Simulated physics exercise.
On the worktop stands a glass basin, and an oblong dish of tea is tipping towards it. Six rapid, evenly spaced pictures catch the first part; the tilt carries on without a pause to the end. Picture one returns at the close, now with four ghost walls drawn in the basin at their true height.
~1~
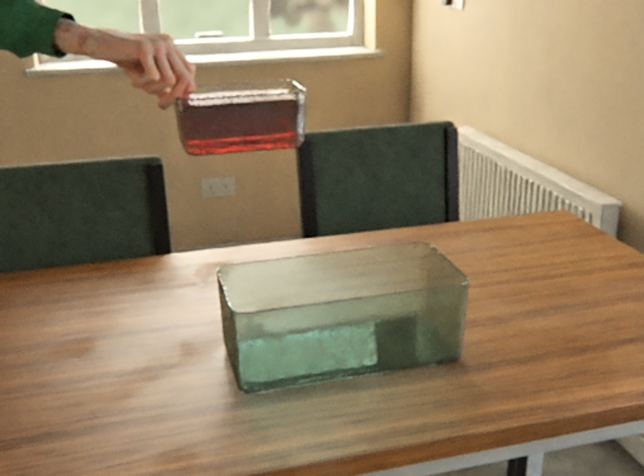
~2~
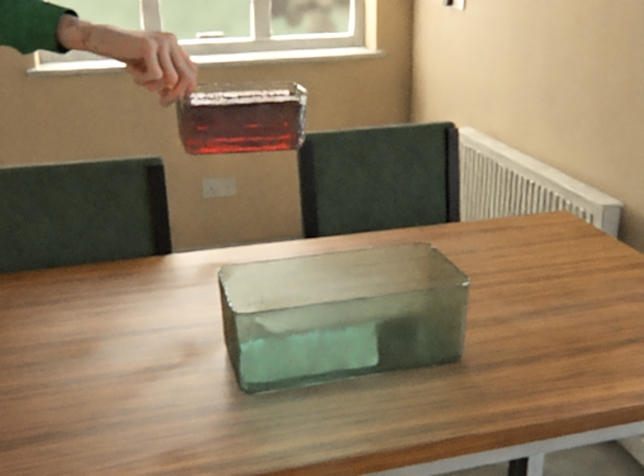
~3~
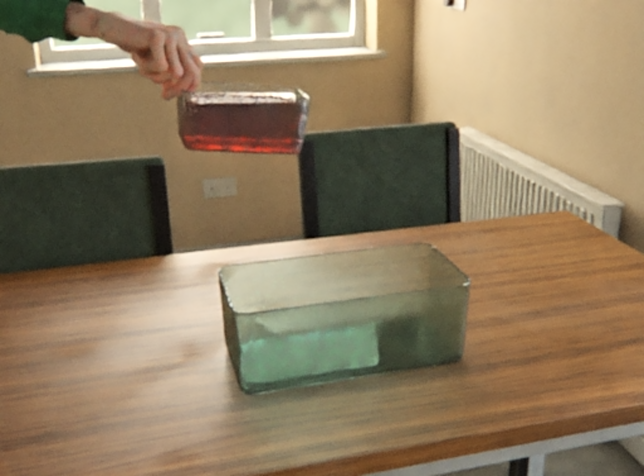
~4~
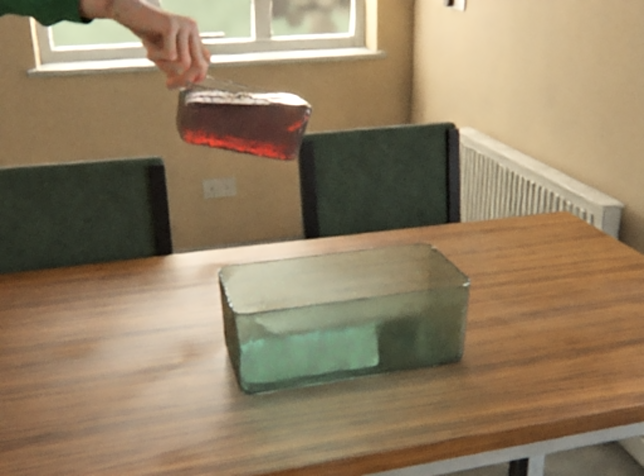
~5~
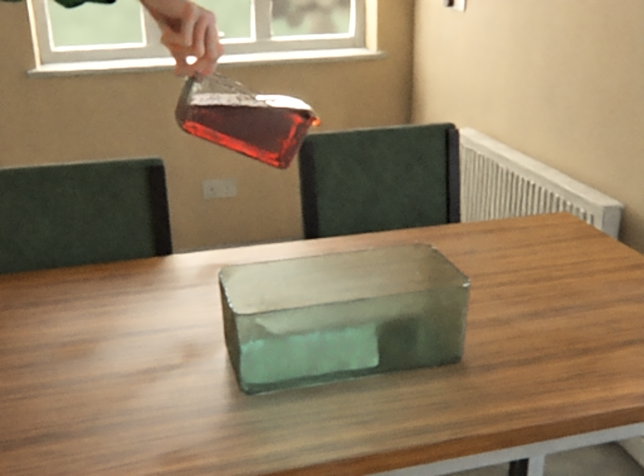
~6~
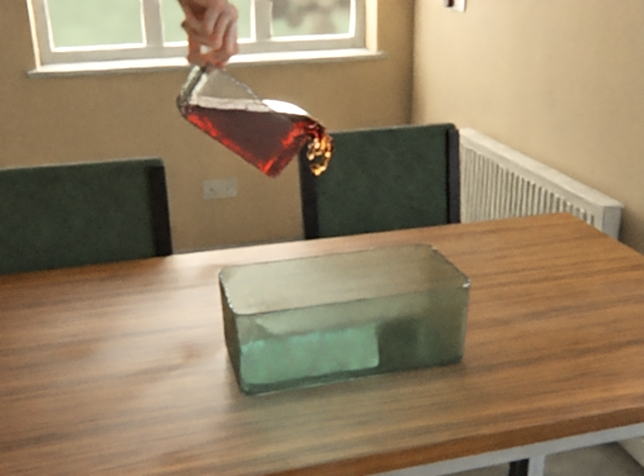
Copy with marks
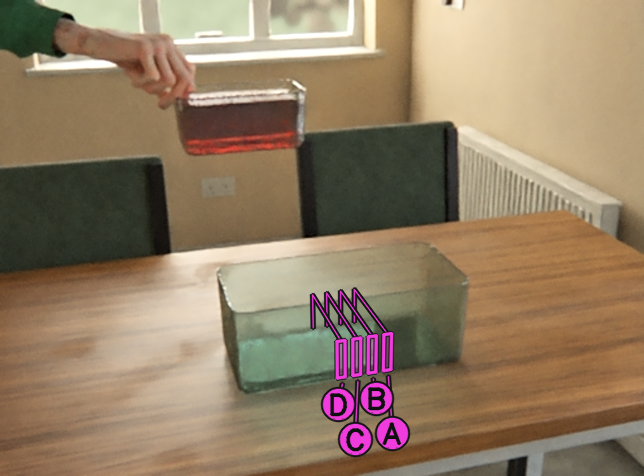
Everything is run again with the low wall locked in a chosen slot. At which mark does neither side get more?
The best position is A.
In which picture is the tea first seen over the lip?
In picture 5.
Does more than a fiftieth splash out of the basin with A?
Yes.
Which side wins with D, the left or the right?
The right side.
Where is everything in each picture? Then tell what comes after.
In the first picture, upright, lip at (297, 85); basin from (238, 391) to (461, 356); nothing has left yet.
In the second picture, upright, lip at (299, 88); nothing has left yet.
In the third picture, tipped about 7°, lip at (302, 93); nothing has left yet.
In the fourth picture, tipped about 15°, lip at (304, 102); nothing has left yet.
In the fifth picture, tipped about 26°, lip at (305, 115); tea is over the lip, down to (310, 121).
In the sixth picture, tipped about 39°, lip at (304, 130); tea is over the lip, down to (316, 171).
In magenta, A at (388, 376); B at (373, 378); C at (357, 381); D at (342, 383).
If A is chosen, about 52 % ends left of the wall and 42 % right of it; 6 % is lost outside.
If B is chosen, about 34 % ends left of the wall and 60 % right of it; 6 % is lost outside.
If C is chosen, about 23 % ends left of the wall and 71 % right of it; 6 % is lost outside.
If D is chosen, about 16 % ends left of the wall and 78 % right of it; 6 % is lost outside.
